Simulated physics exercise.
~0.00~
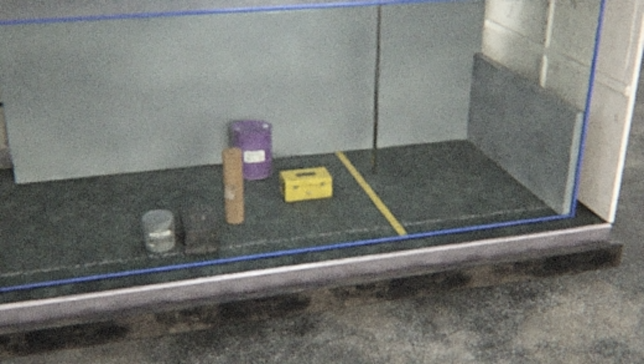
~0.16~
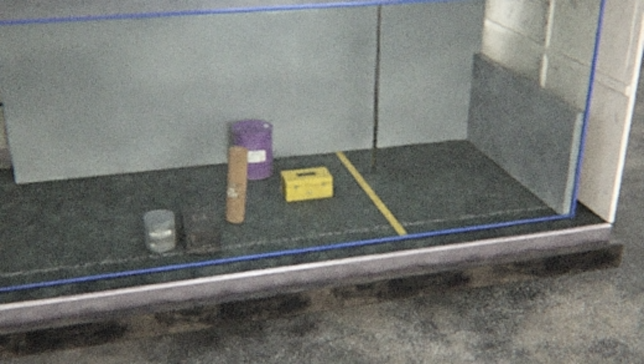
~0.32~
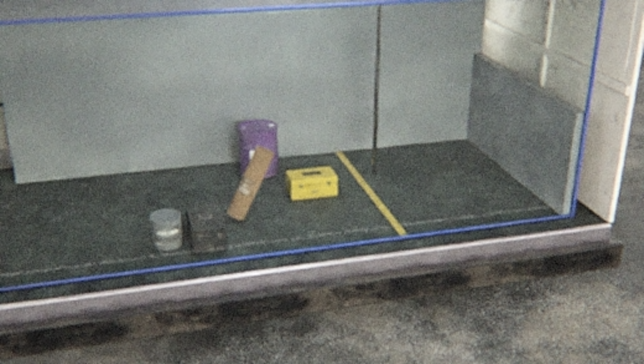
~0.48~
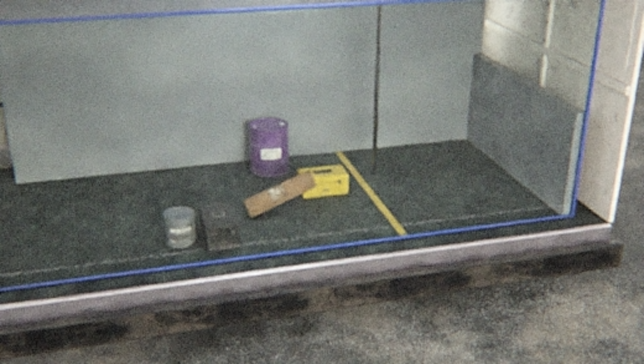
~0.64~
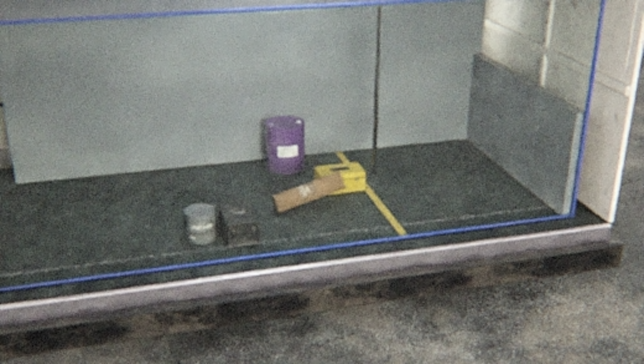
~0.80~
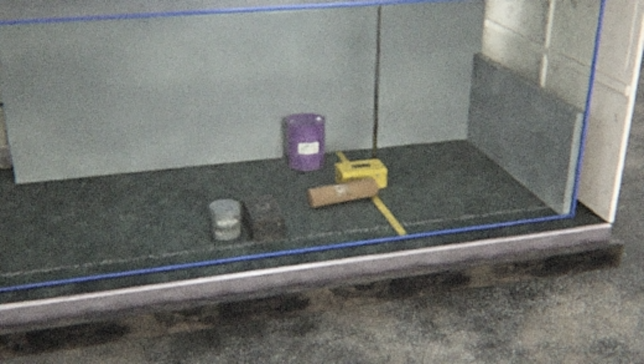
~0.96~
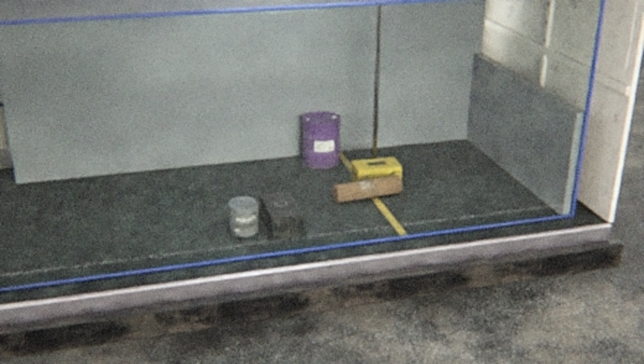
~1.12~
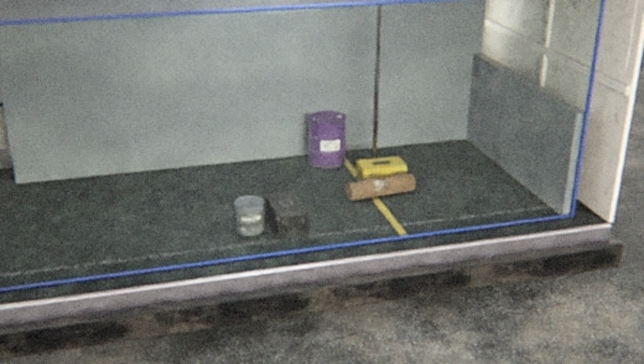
A purple drum and other items slide right as a brown roll topples; yellow toolbox crosses the line.
